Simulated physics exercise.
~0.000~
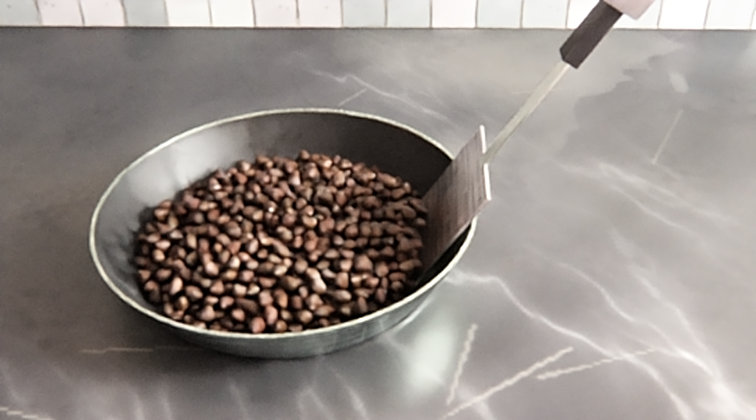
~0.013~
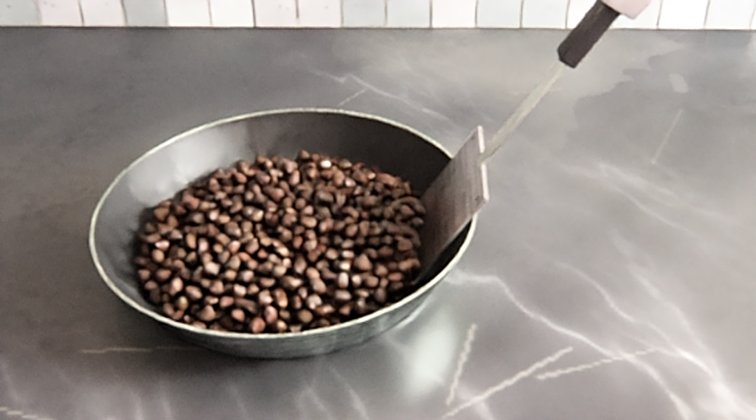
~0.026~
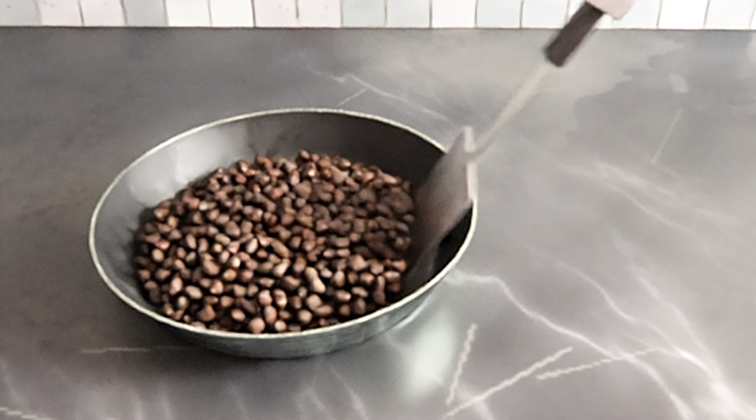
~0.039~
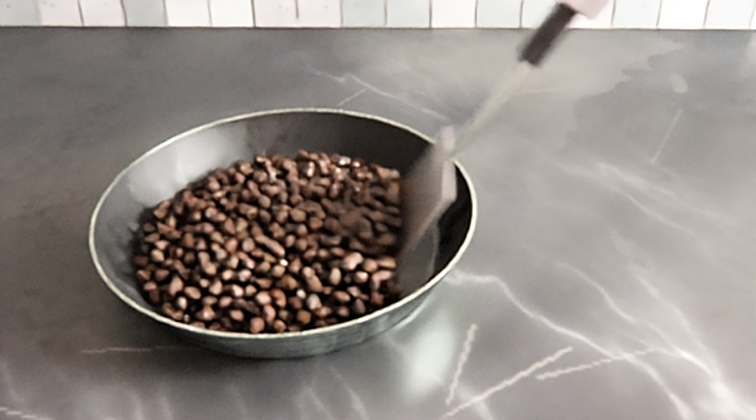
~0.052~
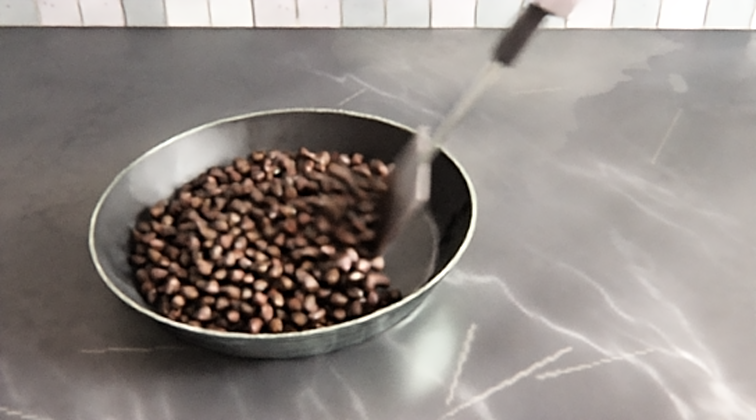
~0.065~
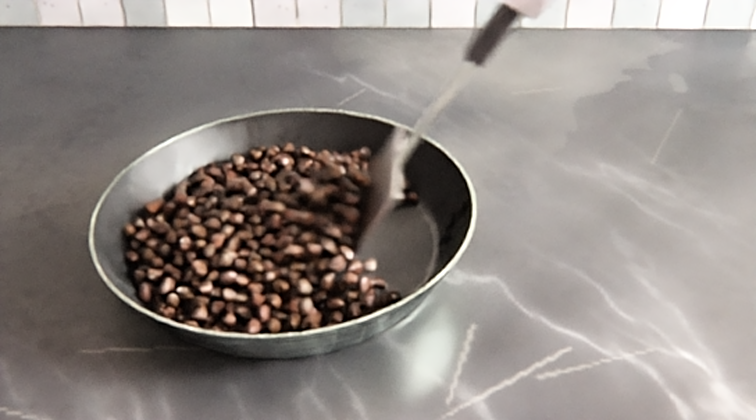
On a gray marbled countertop, a spatula rested against the right side of a frying pan full of brown beans, then swept left through the pan, pushing the beans over and baring some of the bottom.
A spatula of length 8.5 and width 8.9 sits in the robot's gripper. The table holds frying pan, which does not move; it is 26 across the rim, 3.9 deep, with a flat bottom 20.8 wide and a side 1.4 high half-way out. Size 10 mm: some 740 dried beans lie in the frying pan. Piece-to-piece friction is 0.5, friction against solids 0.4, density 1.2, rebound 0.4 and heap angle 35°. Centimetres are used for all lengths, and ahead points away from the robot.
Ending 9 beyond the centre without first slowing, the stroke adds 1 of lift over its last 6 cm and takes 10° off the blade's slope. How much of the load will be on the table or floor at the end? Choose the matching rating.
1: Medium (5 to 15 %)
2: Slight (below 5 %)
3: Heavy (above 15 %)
The answer is 3.
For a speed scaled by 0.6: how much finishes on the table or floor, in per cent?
Around 10 percent would finish on the table or floor.
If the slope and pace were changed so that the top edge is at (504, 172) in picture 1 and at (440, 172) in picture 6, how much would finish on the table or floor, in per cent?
Near 15 in a hundred.
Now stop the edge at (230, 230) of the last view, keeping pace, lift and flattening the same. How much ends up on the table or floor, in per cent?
Around 10 percent.
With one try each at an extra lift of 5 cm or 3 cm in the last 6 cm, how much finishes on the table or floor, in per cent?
It works out to some 25 per cent for the first setting and some 30 per cent for the second.
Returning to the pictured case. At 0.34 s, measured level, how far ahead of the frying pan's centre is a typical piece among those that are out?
Roughly 18 cm.
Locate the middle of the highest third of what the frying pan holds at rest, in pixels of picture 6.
Roughly at (167, 213).
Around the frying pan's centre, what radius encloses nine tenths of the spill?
I reckon it's some 35 centimetres.
After 0.10 s, sloping 58°, highest piece 8 above the table; 744 in the frying pan.
After 0.13 s, sloping 55°, highest piece 9 above the table; 743 in the frying pan, 1 on the blade or in flight.
After 0.34 s, sloping 48°, highest piece 13 above the table; 531 in the frying pan, 176 on the table or floor, 37 on the blade or in flight.
After 1.39 s, sloping 48°, highest piece 4 above the table; 531 in the frying pan, 213 on the table or floor.
In the end, 531 in the frying pan, 213 on the table or floor. That is 29 % on the table or floor.
